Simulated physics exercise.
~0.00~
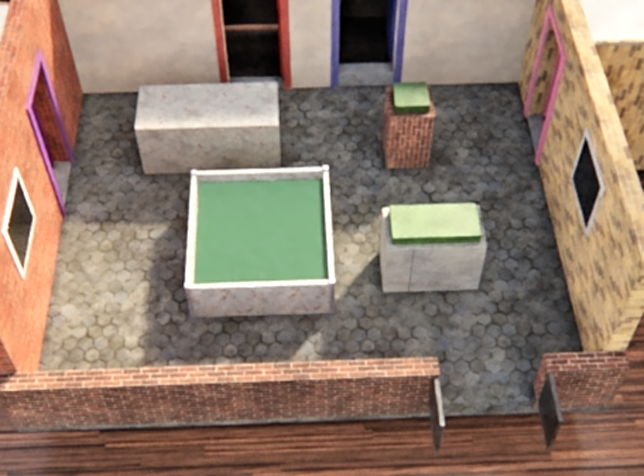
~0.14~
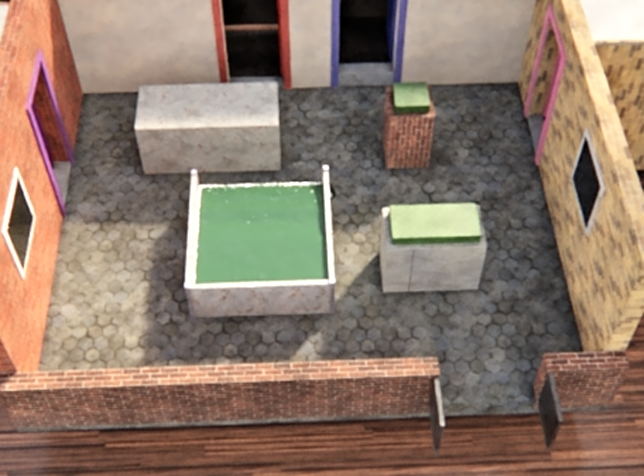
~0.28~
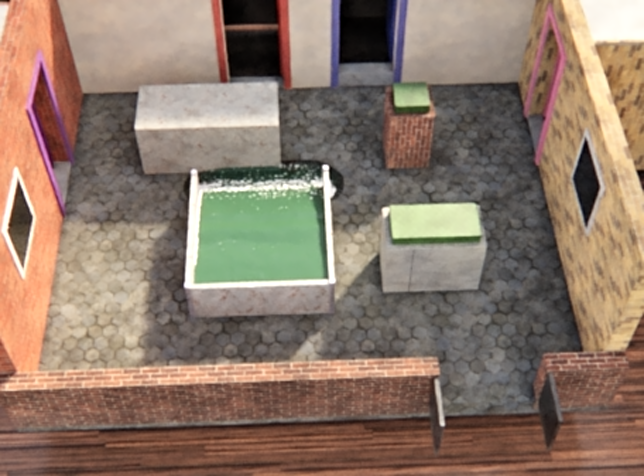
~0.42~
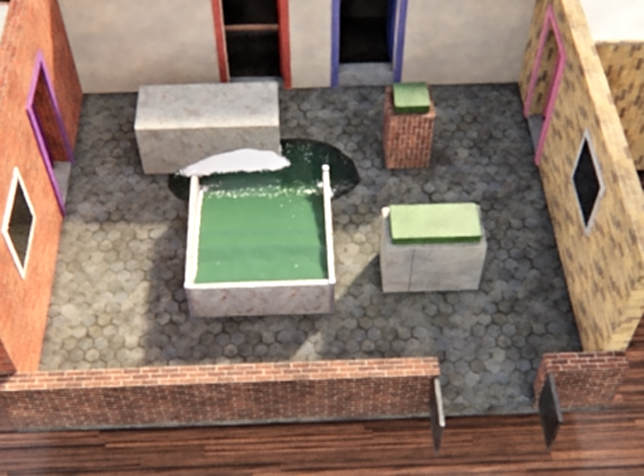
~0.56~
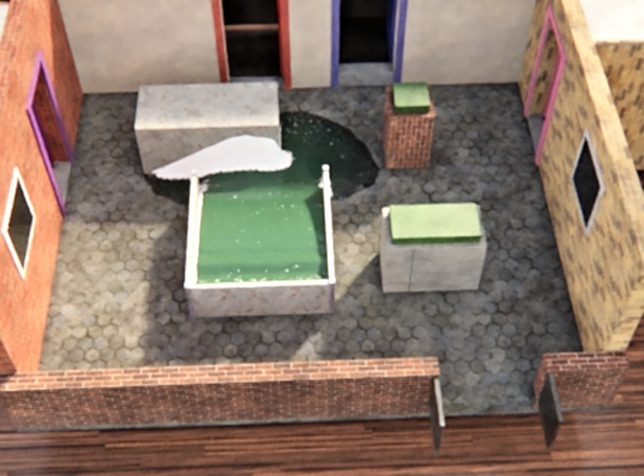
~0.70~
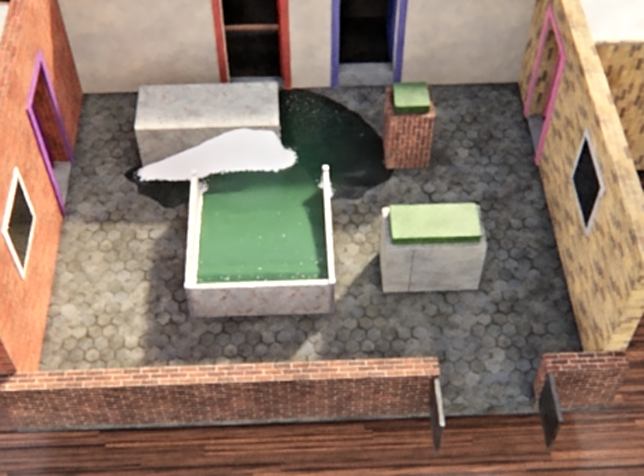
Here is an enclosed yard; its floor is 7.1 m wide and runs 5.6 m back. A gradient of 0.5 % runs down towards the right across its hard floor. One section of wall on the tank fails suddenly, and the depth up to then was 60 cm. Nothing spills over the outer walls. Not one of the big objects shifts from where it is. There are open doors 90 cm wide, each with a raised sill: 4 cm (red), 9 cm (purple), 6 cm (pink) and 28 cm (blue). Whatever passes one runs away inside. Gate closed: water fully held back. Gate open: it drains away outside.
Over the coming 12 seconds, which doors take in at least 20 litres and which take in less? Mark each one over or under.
Red door - over; purple door - over; pink door - over; blue door - under.
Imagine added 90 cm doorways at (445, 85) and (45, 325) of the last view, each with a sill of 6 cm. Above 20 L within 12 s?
More, less.
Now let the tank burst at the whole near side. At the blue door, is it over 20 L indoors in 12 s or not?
Then: Blue under.
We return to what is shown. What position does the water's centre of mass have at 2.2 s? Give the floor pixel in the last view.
Around (277, 190).
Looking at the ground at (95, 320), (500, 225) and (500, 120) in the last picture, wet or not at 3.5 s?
First spot submerged, second submerged, third submerged.
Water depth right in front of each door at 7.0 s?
You'd see red at 5 cm, purple at 9 cm, pink at 8 cm and blue at 9 cm.
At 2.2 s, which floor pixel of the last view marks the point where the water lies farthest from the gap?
I'd mark it close to (514, 82).
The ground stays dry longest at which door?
Answer: The pink door.
After 1.4 s water covers 25 % of the floor and is deepest (42 cm) near (250, 180); red door 4 cm at the sill, 7 L in, purple door 14 cm at the sill, 0 L in, pink door not reached, blue door 25 cm at the sill, 0 L in.
After 2.2 s water covers 35 % of the floor and is deepest (32 cm) near (372, 86); red door 8 cm at the sill, 17 L in, purple door 15 cm at the sill, 56 L in, pink door not reached, blue door 26 cm at the sill, 0 L in.
After 3.5 s water covers 60 % of the floor and is deepest (22 cm) near (514, 82); red door 7 cm at the sill, 30 L in, purple door 13 cm at the sill, 114 L in, pink door 13 cm at the sill, 14 L in, blue door 16 cm at the sill, 1 L in.
After 7.0 s water covers 90 % of the floor and is deepest (12 cm) near (572, 382); red door 5 cm at the sill, 41 L in, purple door 9 cm at the sill, 122 L in, pink door 8 cm at the sill, 55 L in, blue door 9 cm at the sill, 1 L in.
After 12.0 s water covers 100 % of the floor and is deepest (10 cm) near (586, 382); red door 6 cm at the sill, 53 L in, purple door 3 cm at the sill, 122 L in, pink door 5 cm at the sill, 66 L in, blue door 4 cm at the sill, 1 L in.
